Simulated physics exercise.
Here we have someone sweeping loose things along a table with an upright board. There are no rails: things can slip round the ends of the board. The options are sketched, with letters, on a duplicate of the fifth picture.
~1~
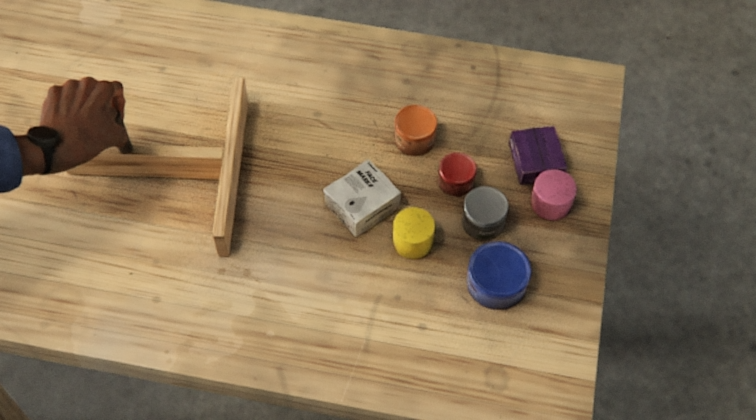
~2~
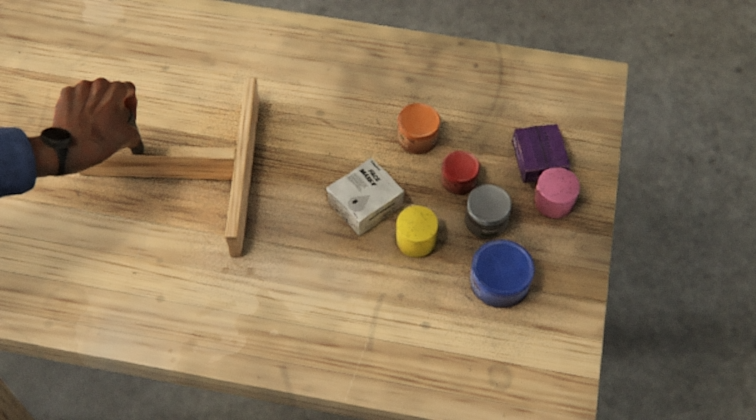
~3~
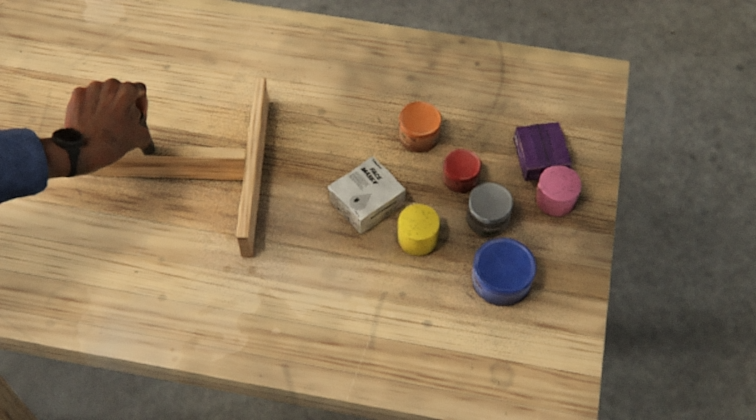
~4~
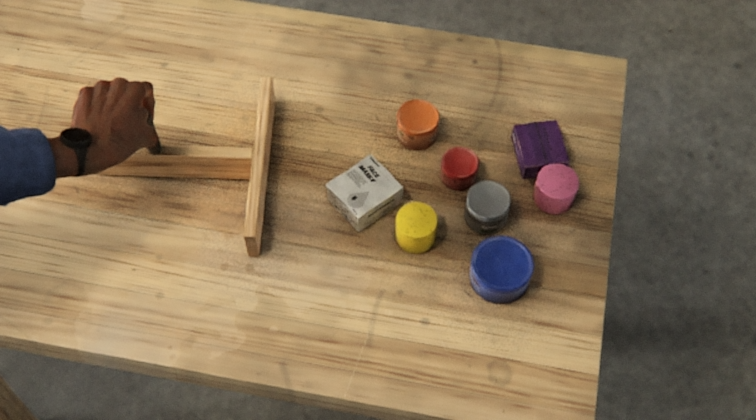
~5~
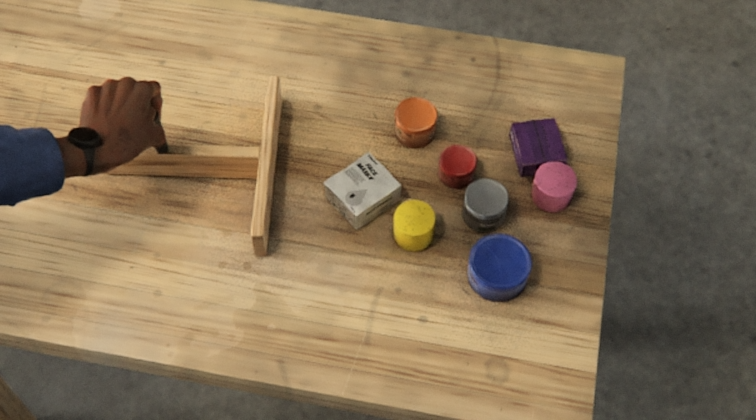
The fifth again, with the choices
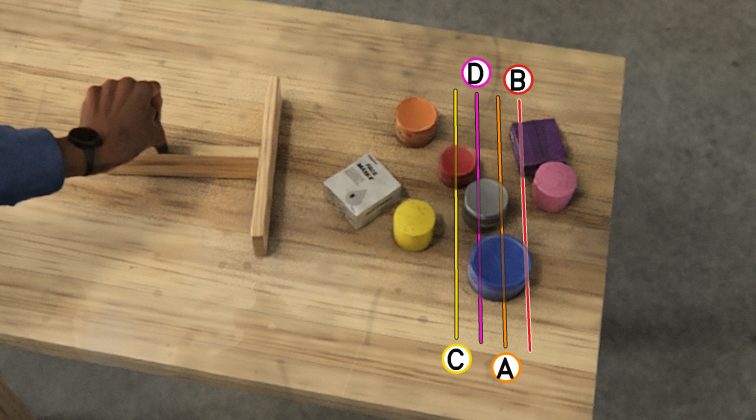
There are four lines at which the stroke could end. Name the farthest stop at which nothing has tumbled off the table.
It can go as far as B.
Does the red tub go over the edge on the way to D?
No.
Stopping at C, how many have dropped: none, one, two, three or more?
In all, none.
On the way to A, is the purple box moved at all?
Yes.
On the marked copy, A at (502, 213); B at (524, 217); C at (456, 206); D at (479, 209).
Following B. Soon after the start, board (358, 167); yellow pot (425, 231); white box (402, 192).
Later, board (451, 183); pink pot (557, 186); grey jar (530, 211).
In the end, board (524, 195); grey jar (602, 219); pink pot (598, 182); nothing has fallen.
As for the rest, A is safe but short; C is safe but short; D is safe but short.
